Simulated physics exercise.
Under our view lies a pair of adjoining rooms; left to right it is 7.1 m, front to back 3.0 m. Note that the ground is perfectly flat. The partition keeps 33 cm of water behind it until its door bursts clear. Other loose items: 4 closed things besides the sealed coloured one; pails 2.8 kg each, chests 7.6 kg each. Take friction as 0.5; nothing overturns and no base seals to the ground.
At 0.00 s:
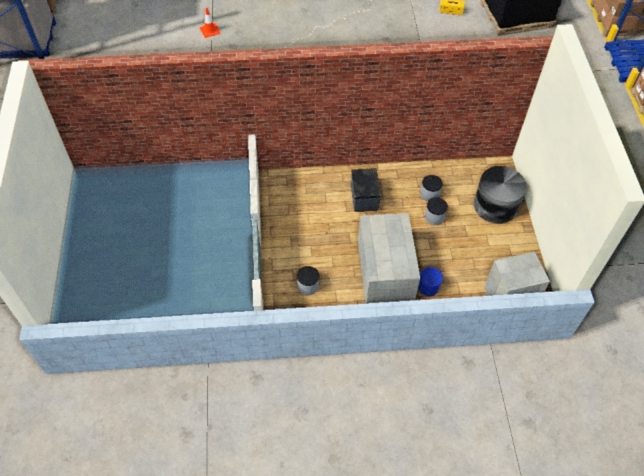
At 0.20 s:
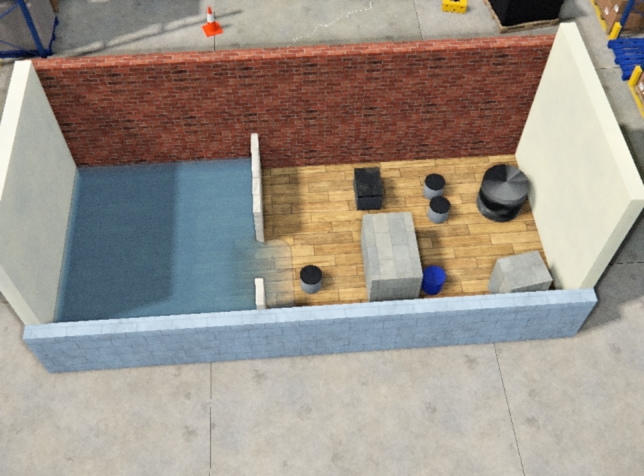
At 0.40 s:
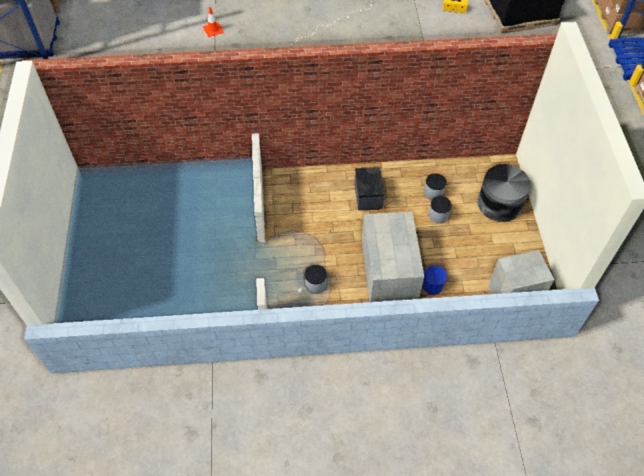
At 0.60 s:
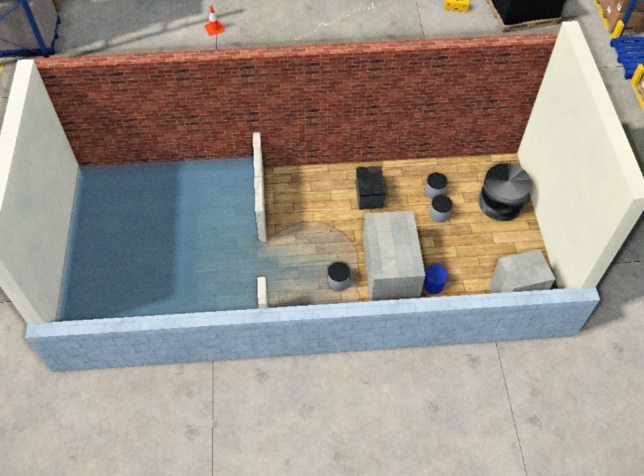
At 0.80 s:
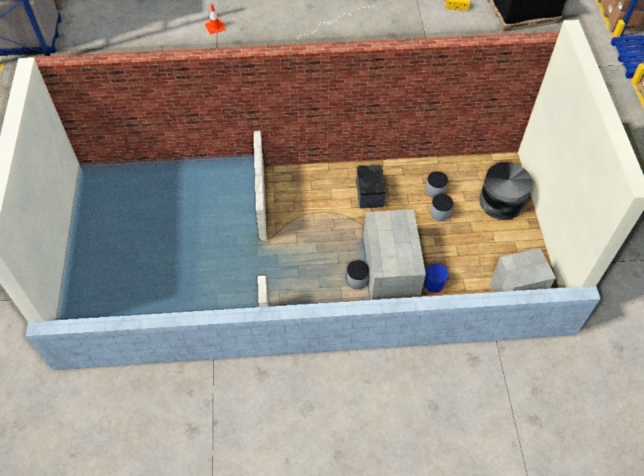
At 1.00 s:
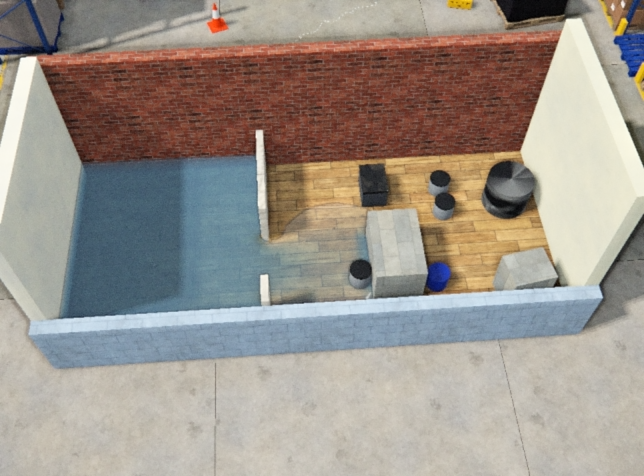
In two adjoining rooms, water spreads rightward through a gap and pushes one small stool right.
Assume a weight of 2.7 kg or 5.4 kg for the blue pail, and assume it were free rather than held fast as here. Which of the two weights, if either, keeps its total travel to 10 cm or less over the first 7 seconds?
Only the heavier one does.
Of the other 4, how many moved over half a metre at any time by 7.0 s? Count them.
The count comes to 4.
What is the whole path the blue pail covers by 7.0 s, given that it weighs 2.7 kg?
All together it comes to about 30 cm.
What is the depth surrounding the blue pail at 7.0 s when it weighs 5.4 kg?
About 5 cm.
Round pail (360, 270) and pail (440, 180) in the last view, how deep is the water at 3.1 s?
About 18 and 4 cm.
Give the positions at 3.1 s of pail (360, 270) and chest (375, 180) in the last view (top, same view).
Around (380, 298) and (428, 153).
After 1.4 s the blue pail would be 0 cm from its start with 2.7 kg and 0 cm from its start with 5.4 kg; 0 cm of water round it then.
After 3.1 s the blue pail would be 9 cm from its start with 2.7 kg and 0 cm from its start with 5.4 kg; 2 cm of water round it then.
After 4.9 s the blue pail would be 17 cm from its start with 2.7 kg and 0 cm from its start with 5.4 kg; 4 cm of water round it then.
After 7.0 s the blue pail would be 13 cm from its start with 2.7 kg and 0 cm from its start with 5.4 kg; 5 cm of water round it then.
